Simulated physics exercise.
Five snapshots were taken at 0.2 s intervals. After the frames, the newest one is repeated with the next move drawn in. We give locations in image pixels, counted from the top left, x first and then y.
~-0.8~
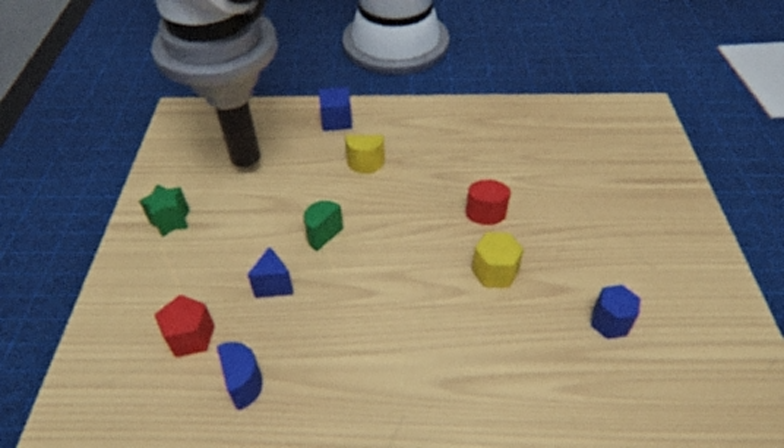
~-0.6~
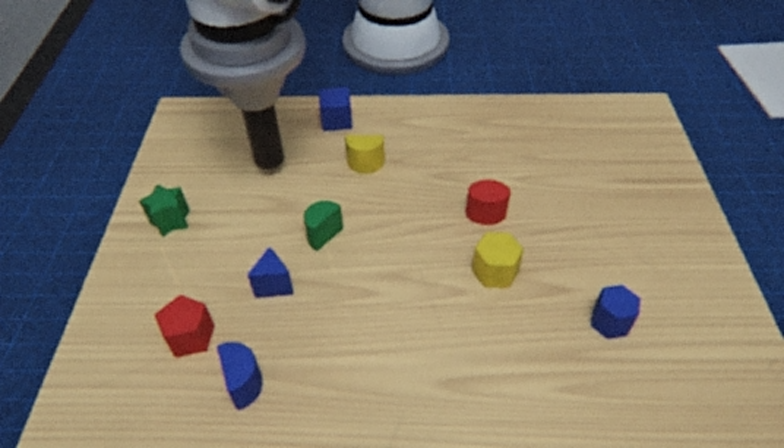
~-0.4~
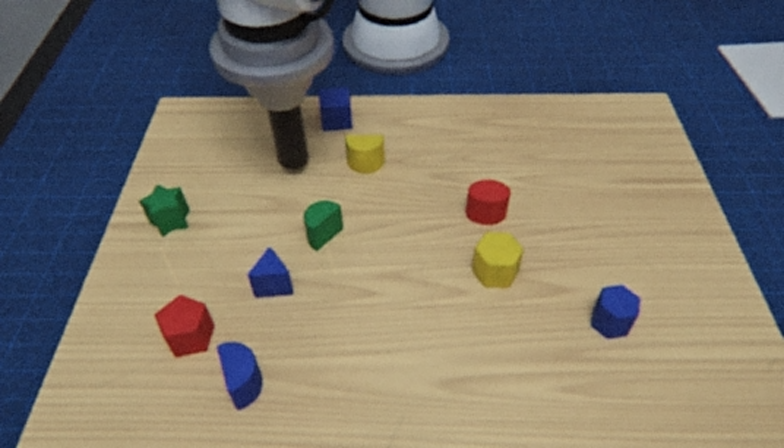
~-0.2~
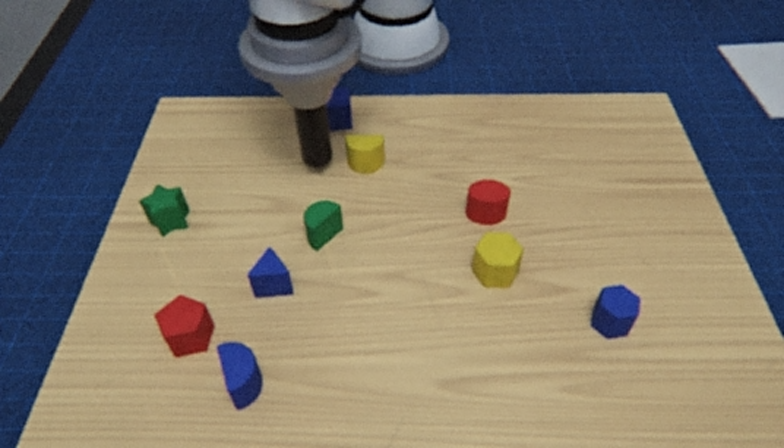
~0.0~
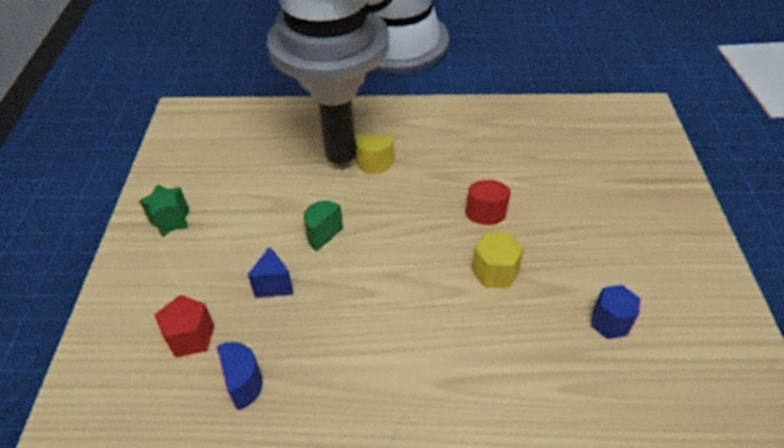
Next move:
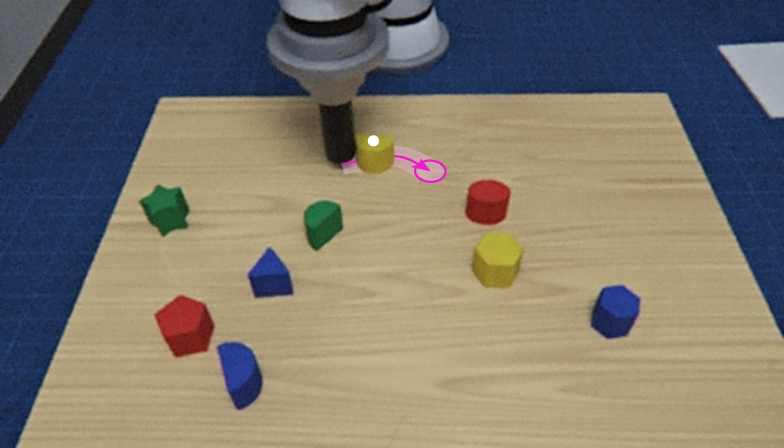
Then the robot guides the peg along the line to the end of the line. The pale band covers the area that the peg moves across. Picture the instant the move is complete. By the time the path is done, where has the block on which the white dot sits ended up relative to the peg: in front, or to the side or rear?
Most likely the block on which the white dot sits stays ahead.
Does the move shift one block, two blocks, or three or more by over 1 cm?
Only one block.
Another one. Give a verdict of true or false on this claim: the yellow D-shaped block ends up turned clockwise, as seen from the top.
My answer: True.
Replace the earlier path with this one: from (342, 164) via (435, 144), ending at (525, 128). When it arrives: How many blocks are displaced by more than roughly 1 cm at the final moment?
By the end, one block will have moved.
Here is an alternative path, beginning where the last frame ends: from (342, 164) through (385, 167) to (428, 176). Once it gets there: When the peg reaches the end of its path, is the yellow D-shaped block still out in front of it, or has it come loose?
Pushed ahead.
Drawn move, from (342, 164) over (373, 159) and (404, 158) to (430, 171); the dot is on the yellow D-shaped block.
On the path given first. One third of the way, peg at (374, 150); yellow D-shaped block at (403, 142), turned 35° clockwise.
Two thirds of the way, peg at (404, 149); yellow D-shaped block at (428, 147), turned 75° clockwise.
At the end, peg at (431, 162); blue square still; yellow D-shaped block at (454, 163), turned 90° clockwise.
